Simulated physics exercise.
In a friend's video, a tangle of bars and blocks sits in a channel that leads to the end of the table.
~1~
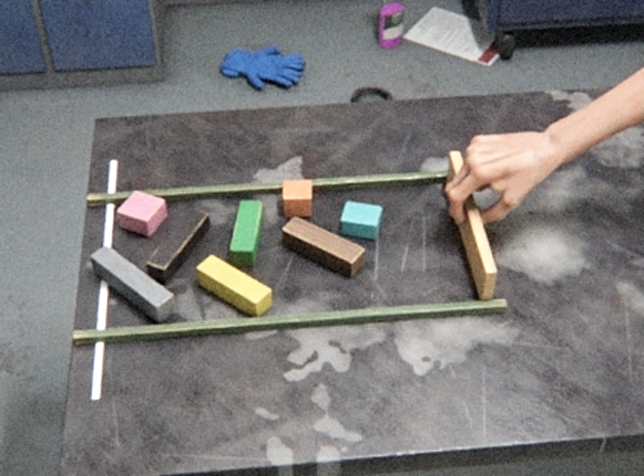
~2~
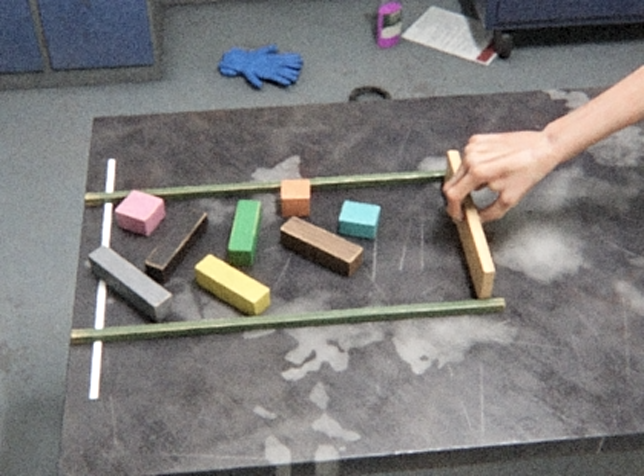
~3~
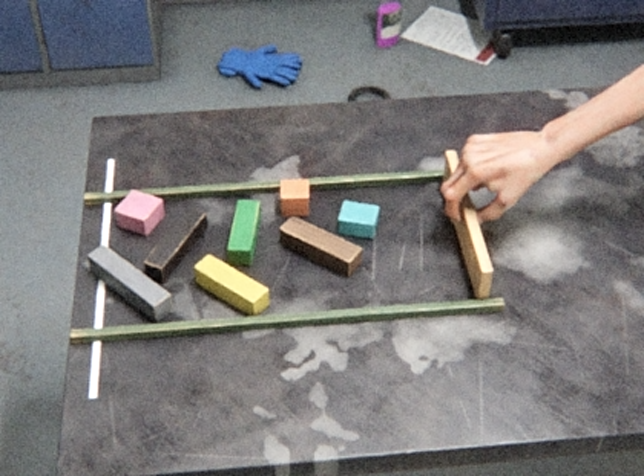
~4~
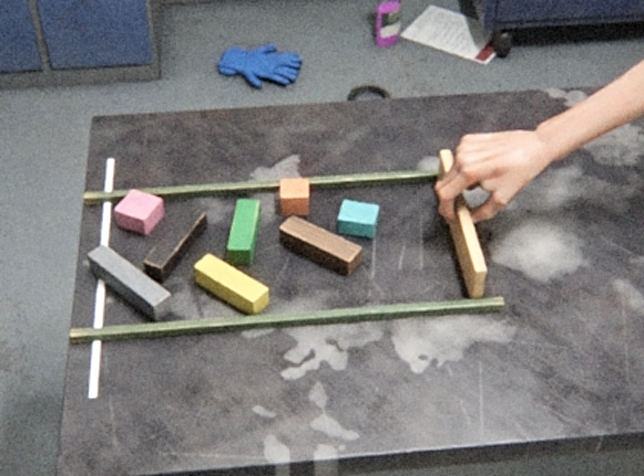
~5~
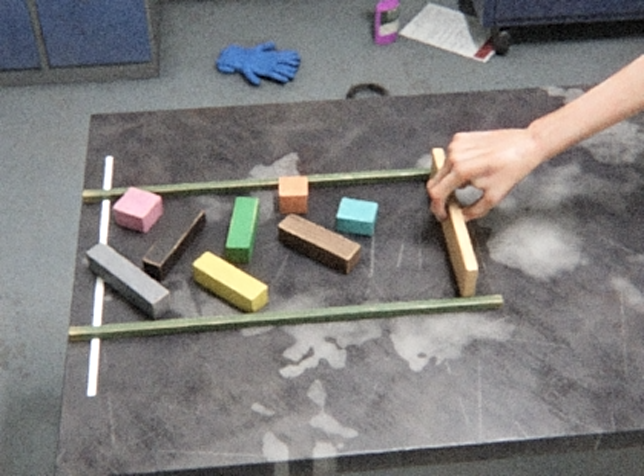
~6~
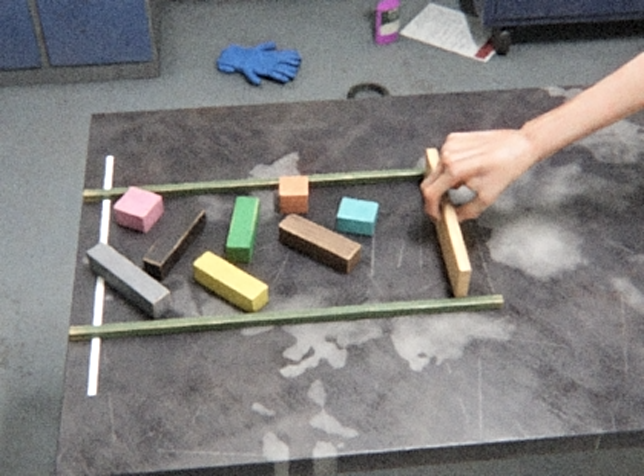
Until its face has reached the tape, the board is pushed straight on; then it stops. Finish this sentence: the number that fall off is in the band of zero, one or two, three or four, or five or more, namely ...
Namely five or more.
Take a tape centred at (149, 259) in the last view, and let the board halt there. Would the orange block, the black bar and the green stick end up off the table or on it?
The orange block is still there. The black bar is gone. The green stick is still there.
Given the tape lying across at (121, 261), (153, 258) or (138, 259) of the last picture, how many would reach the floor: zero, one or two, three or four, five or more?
In turn: Three to four; one to two; three or four.
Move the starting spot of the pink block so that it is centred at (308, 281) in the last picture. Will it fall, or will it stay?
If so, it stays where it is.
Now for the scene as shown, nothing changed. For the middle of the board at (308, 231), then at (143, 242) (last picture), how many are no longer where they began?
By then 4, and later 8.
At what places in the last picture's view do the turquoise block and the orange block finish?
Final positions: Near (84, 237); near (90, 209).
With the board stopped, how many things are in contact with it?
Count: 2.
Early on, none off yet; grey bar at rest near (129, 280); pink block at rest near (139, 210); black bar at rest near (176, 241).
A while later, none off yet; grey bar at rest near (129, 280); pink block at rest near (138, 209); black bar travelled a little near (147, 234).
Further along, one off so far; grey bar travelled a little near (80, 288); pink block on its side near (63, 250); black bar leaning a little near (70, 229).
Finally, the number that fall off is five or more; lost, brown stick, green stick, yellow bar, black bar, pink block and grey bar.
